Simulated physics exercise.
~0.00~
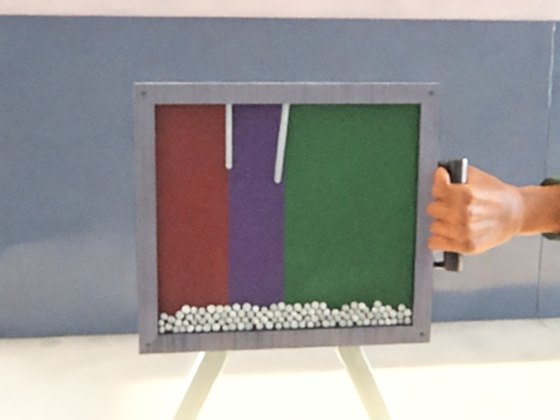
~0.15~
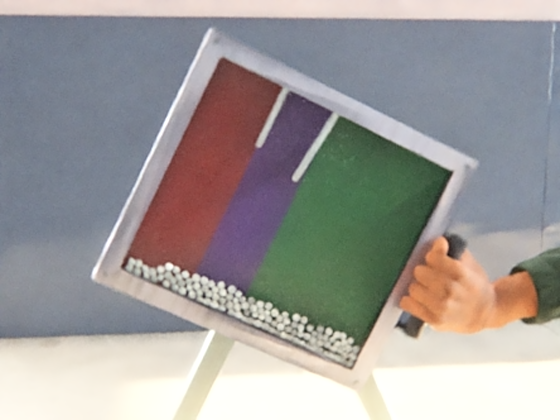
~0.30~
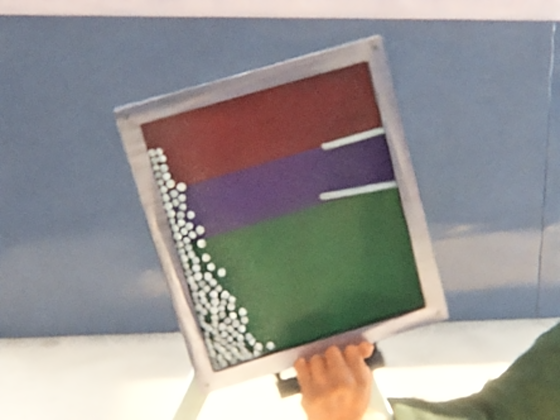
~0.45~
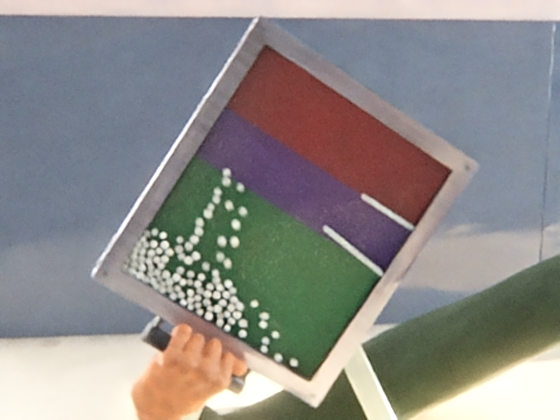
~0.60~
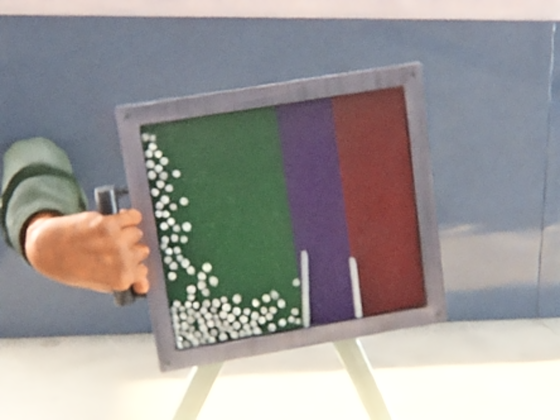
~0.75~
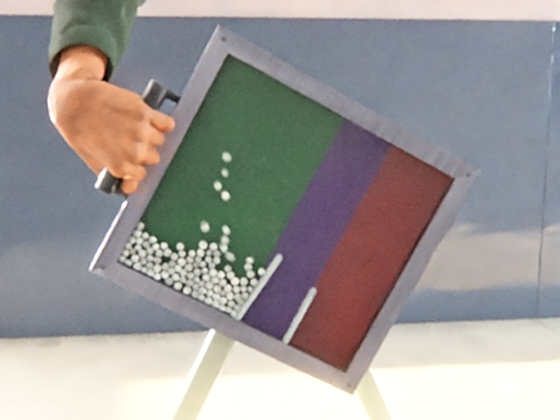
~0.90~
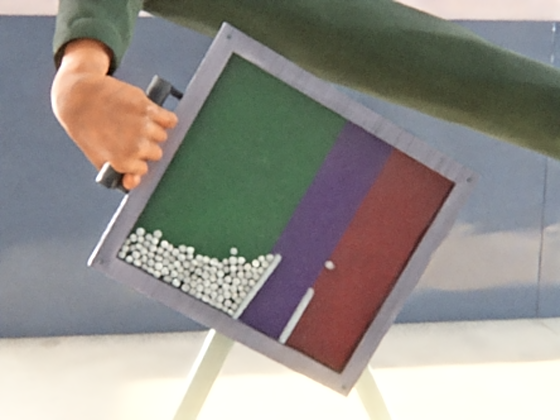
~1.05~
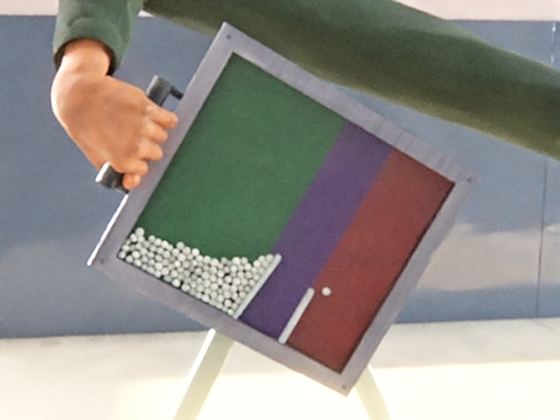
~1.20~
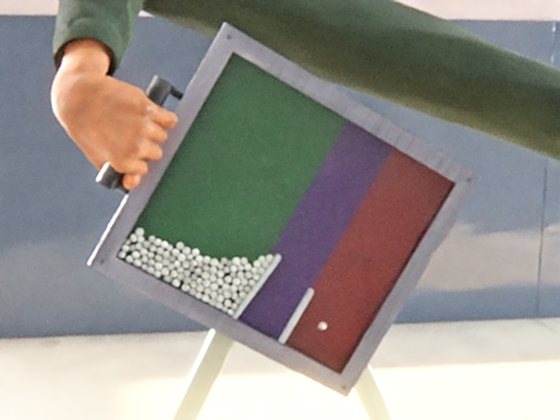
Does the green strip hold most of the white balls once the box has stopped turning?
Yes, the green strip holds most of them, heaped in the lower left of the box against one of the pale bars.
In front of a blue-grey wall above a pale floor, seen straight on from a fixed view, a square grey-framed box stands on light legs. Its back is painted red on the left, purple in the middle and green on the right, with two short pale bars at the top and white balls along the bottom. A hand on the dark handle turns the box clockwise, down and around to the upper left. The balls slide and tumble into the green part. At the end they lie heaped there against one bar, while a lone ball drops past the other.
